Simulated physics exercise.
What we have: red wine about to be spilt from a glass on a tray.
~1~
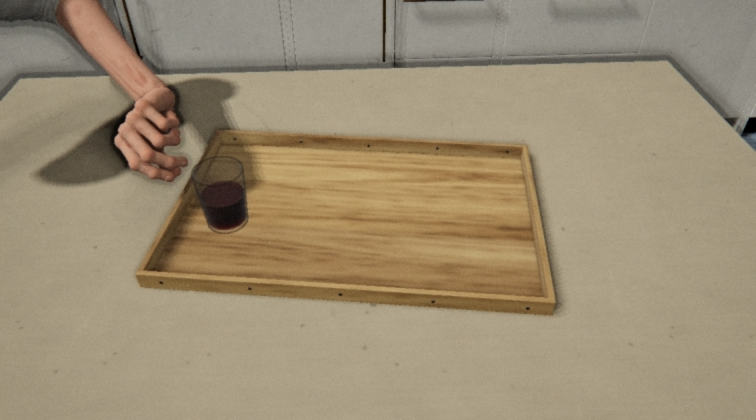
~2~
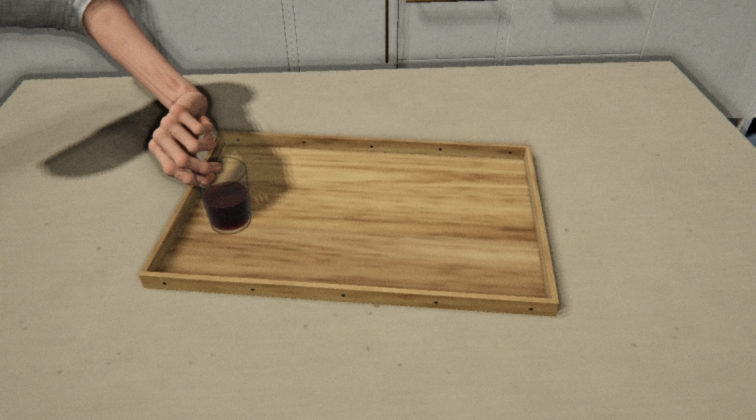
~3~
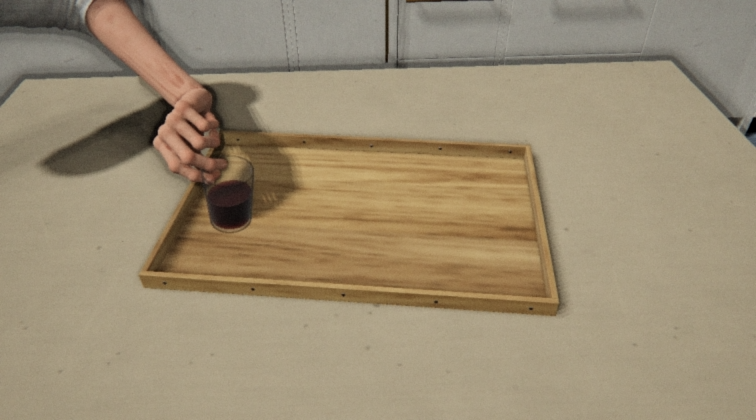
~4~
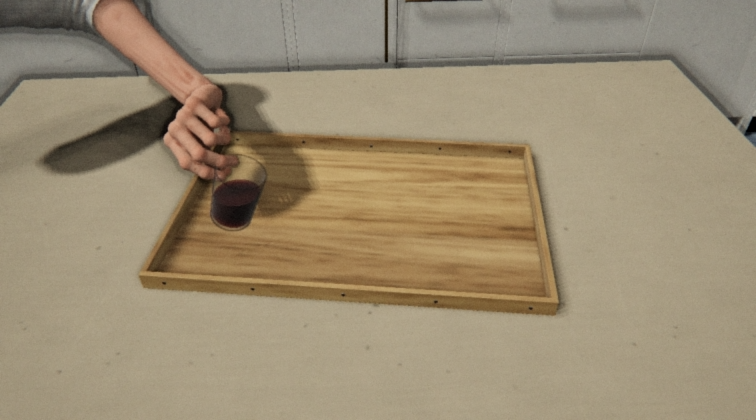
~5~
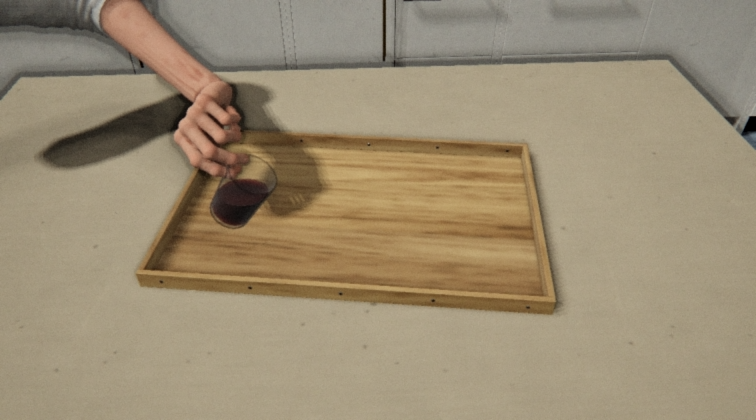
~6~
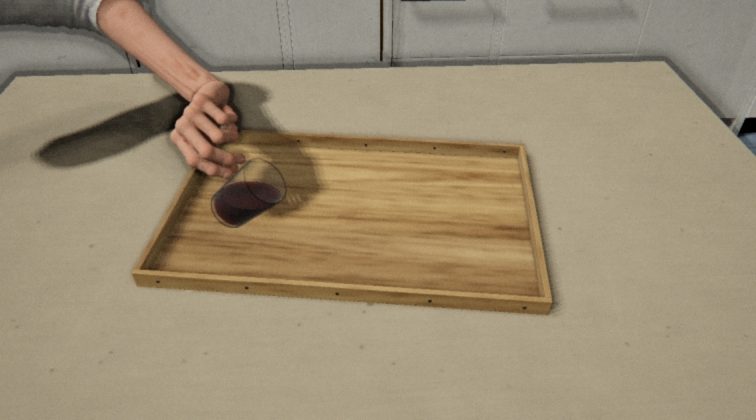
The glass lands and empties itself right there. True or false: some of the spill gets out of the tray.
False.
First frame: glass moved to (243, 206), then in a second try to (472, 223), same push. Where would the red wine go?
First it is held by the rim, then it escapes from the tray.
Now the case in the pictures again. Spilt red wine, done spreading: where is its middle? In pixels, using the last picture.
In the last view, its middle sits roughly at (440, 239).
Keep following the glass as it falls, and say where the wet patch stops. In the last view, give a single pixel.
Roughly (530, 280).
Next, the glass lies in the tray; the puddle covers about as much as a plate; the top is dry.
After that, the puddle covers about as much as a plate; the top is dry.
Finally, the puddle covers about as much as a tray; the top is dry.
